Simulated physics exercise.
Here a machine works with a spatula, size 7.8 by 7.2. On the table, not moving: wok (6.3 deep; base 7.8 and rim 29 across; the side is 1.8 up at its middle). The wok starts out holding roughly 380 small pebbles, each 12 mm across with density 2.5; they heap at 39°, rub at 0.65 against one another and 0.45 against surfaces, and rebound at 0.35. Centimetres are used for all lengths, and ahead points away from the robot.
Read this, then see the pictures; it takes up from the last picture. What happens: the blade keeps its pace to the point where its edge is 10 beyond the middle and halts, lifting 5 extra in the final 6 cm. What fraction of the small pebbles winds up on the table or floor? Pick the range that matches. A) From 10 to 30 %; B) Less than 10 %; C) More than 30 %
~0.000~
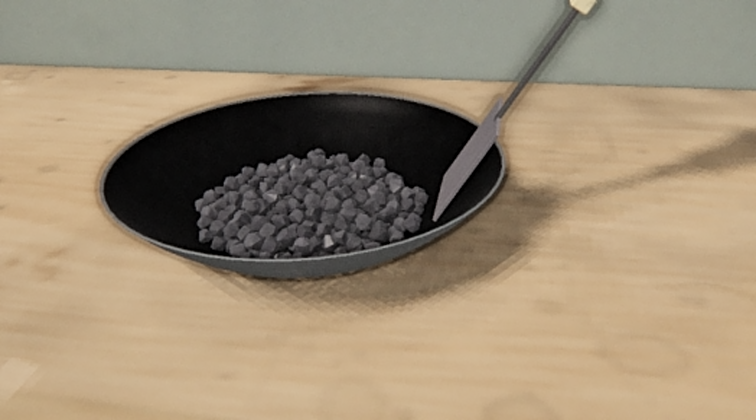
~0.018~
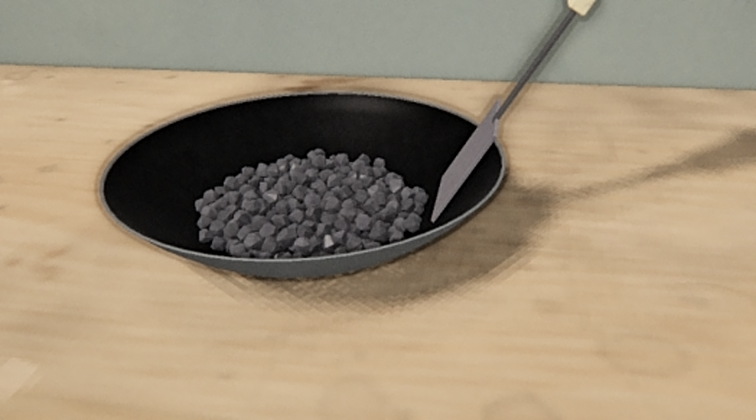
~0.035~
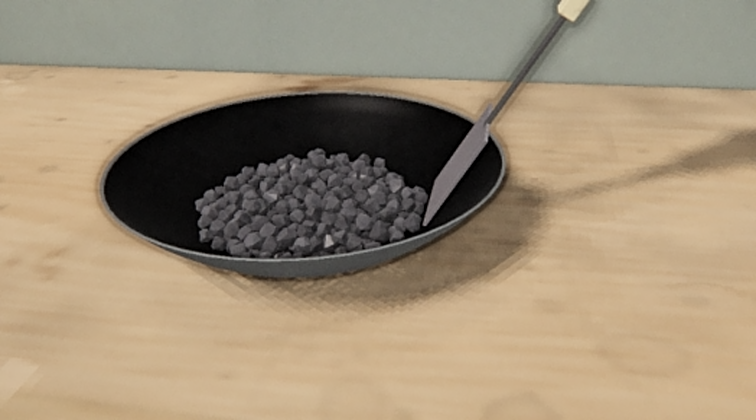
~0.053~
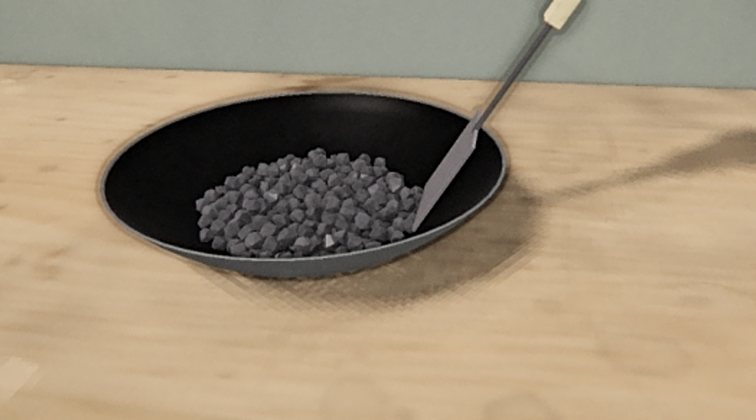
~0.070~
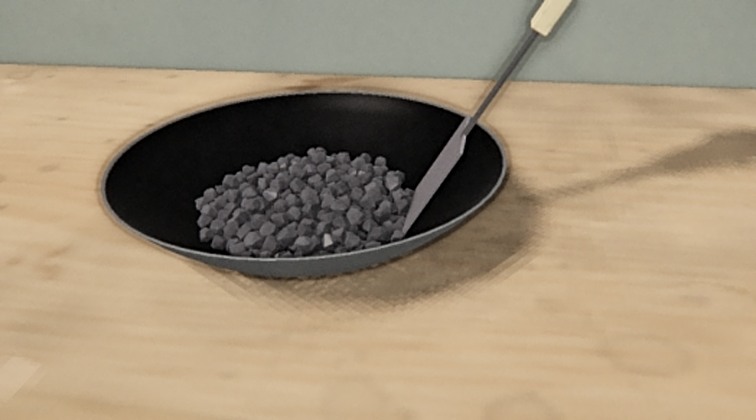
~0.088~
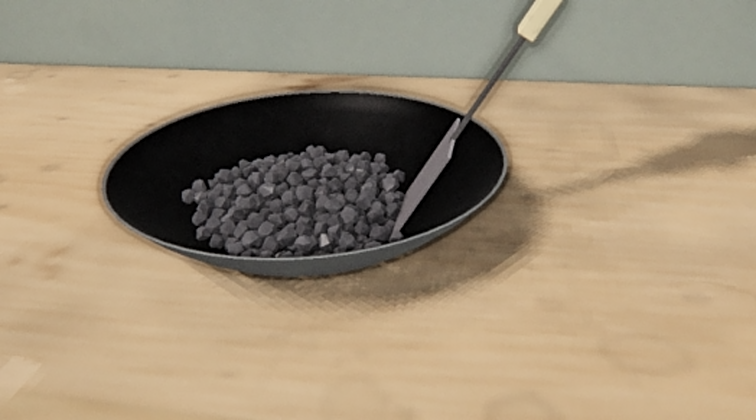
A, from 10 to 30 %.
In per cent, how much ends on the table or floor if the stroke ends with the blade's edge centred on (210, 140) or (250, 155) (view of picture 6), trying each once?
About 5 and 0 per cent.
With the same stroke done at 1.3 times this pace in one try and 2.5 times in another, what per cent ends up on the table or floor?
Around 30 per cent, then around 40 per cent, would end on the table or floor.
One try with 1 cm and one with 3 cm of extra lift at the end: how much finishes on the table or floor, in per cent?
About 25 and 25 per cent.
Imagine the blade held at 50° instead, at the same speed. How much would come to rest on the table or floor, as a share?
Around 15 in a hundred.
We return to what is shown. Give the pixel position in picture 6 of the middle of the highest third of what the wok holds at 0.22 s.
The top third sits at roughly (213, 174).
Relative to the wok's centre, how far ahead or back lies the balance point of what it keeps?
Offset: About 5.0 cm, ahead.
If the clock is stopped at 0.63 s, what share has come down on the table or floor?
20 per cent.
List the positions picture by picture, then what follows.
The spatula top edge at (500, 115), sloping 59°; upper third of the load around (306, 195), from x 200 to 420, top at y 155; 383 in the wok, in the first picture.
The spatula top edge at (498, 116), sloping 59°; upper third of the load around (306, 195), from x 200 to 420, top at y 155, in the second picture.
The spatula top edge at (489, 121), sloping 59°; upper third of the load around (306, 195), from x 200 to 420, top at y 155, in the third picture.
The spatula top edge at (477, 127), sloping 59°; upper third of the load around (306, 195), from x 200 to 420, top at y 155, in the fourth picture.
The spatula top edge at (466, 132), sloping 59°; upper third of the load around (305, 194), from x 200 to 410, top at y 155, in the fifth picture.
The spatula top edge at (454, 137), sloping 59°; upper third of the load around (297, 189), from x 190 to 400, top at y 155; 383 in the wok, in the sixth picture.
After 0.22 s, sloping 59°, highest piece 7 above the table; 383 in the wok.
After 0.36 s, sloping 59°, highest piece 9 above the table; 374 in the wok, 9 on the blade or in flight.
After 0.63 s, sloping 59°, highest piece 6 above the table; 308 in the wok, 74 on the table or floor, 1 on the blade or in flight.
After 1.68 s, sloping 59°, highest piece 6 above the table; 308 in the wok, 75 on the table or floor.
In the end, 308 in the wok, 75 on the table or floor. That is 20 % on the table or floor.
